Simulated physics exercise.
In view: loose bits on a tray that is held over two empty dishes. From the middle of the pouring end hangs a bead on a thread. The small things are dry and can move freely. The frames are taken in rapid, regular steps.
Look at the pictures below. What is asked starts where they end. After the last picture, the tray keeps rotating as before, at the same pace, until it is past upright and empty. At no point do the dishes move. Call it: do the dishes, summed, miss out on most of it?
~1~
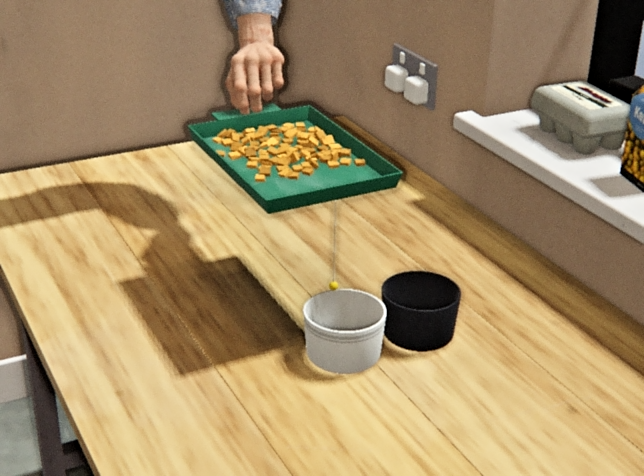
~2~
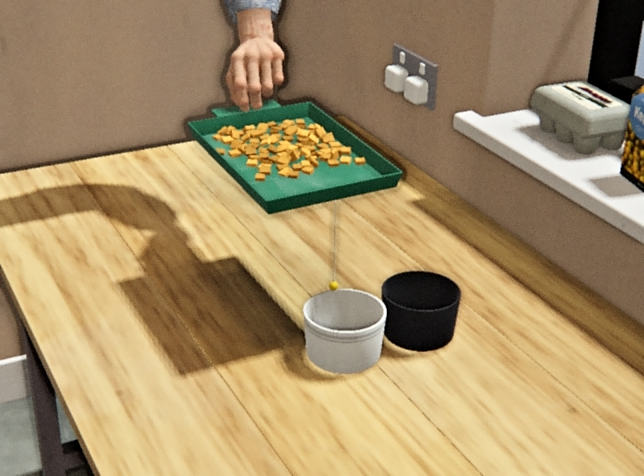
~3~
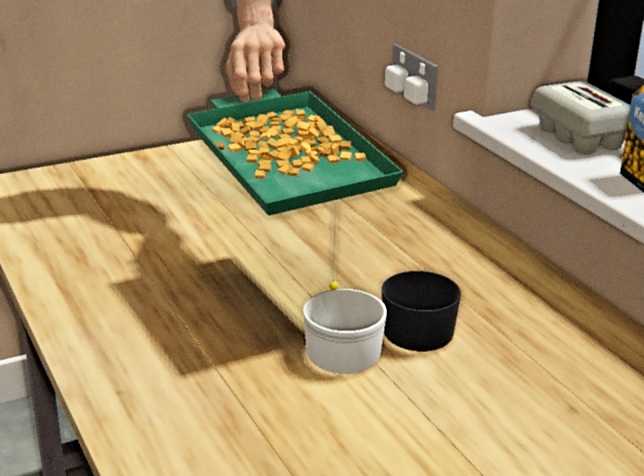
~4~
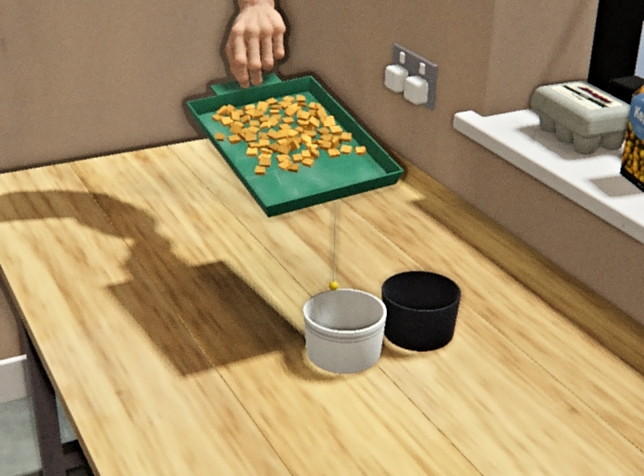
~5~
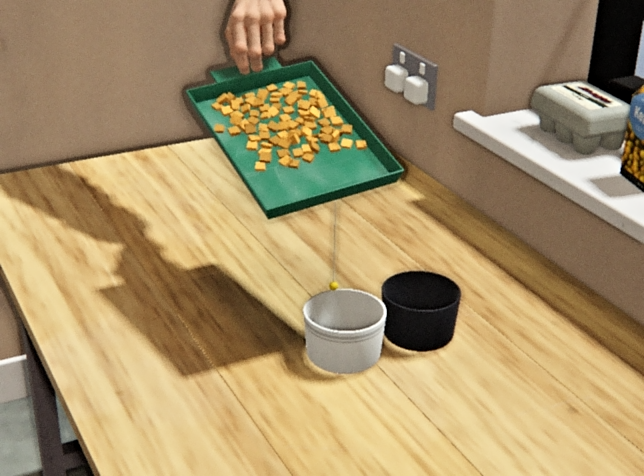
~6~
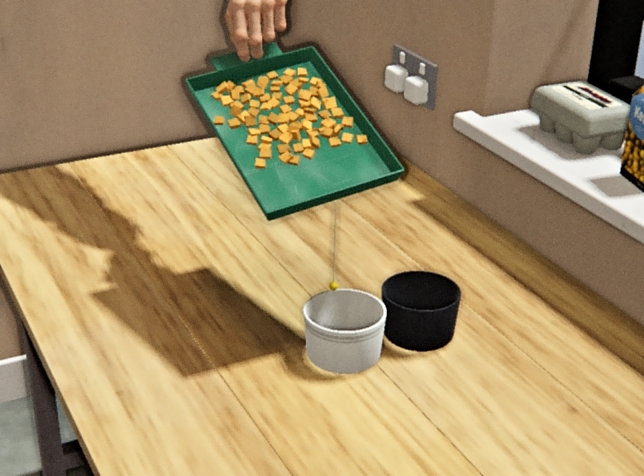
Yes, most of it misses them.
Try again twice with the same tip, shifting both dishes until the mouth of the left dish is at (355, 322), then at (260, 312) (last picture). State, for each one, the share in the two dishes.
It comes to near 20 per cent the first time and near 40 per cent the second time.
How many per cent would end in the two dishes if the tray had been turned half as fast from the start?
It would be close to 20 per cent.
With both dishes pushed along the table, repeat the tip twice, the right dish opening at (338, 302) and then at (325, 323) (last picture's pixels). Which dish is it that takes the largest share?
Place 1: The one on the left side; place 2: The one on the right side.
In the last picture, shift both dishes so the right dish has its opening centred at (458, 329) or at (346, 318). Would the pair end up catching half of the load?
Place 1: Lower than half; place 2: Higher than half.
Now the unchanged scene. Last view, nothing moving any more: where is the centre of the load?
Roughly at (289, 383), give or take.
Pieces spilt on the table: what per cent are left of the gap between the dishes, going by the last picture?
Estimate: Roughly 100 %.
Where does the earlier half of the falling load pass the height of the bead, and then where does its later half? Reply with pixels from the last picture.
The early half goes through (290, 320), the late half through (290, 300).
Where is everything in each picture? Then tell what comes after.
The first frame shows corners of the pouring end near (268, 198) and (397, 172), level; middle of the load near (285, 147), cereal squares; left dish near (364, 348); right dish near (441, 327); bead on its thread near (333, 286).
The second frame shows corners of the pouring end near (268, 198) and (397, 171), level; middle of the load near (285, 145).
The third frame shows corners of the pouring end near (269, 200) and (397, 171), tipped barely, lowest at the left corner; middle of the load near (285, 138).
The fourth frame shows corners of the pouring end near (269, 203) and (398, 170), tipped a little, lowest at the left corner; middle of the load near (285, 128).
The fifth frame shows corners of the pouring end near (269, 206) and (398, 169), tipped clearly, lowest at the left corner; middle of the load near (286, 119).
The sixth frame shows corners of the pouring end near (269, 209) and (399, 168), tipped clearly, lowest at the left corner; middle of the load near (286, 110); left dish near (364, 348); right dish near (441, 327).
Shortly afterwards, tray tipped steeply; the bulk on the tray; a little in the air.
Next, tray tipped past a quarter turn; near a quarter on the tray; a little in the left dish; near two thirds outside both; a little in the air.
Some moments later, tray tipped past a quarter turn; near a quarter in the left dish; the bulk outside both.
In the end, tray tipped past a quarter turn; near a quarter in the left dish; none at all in the right dish; the bulk outside both.
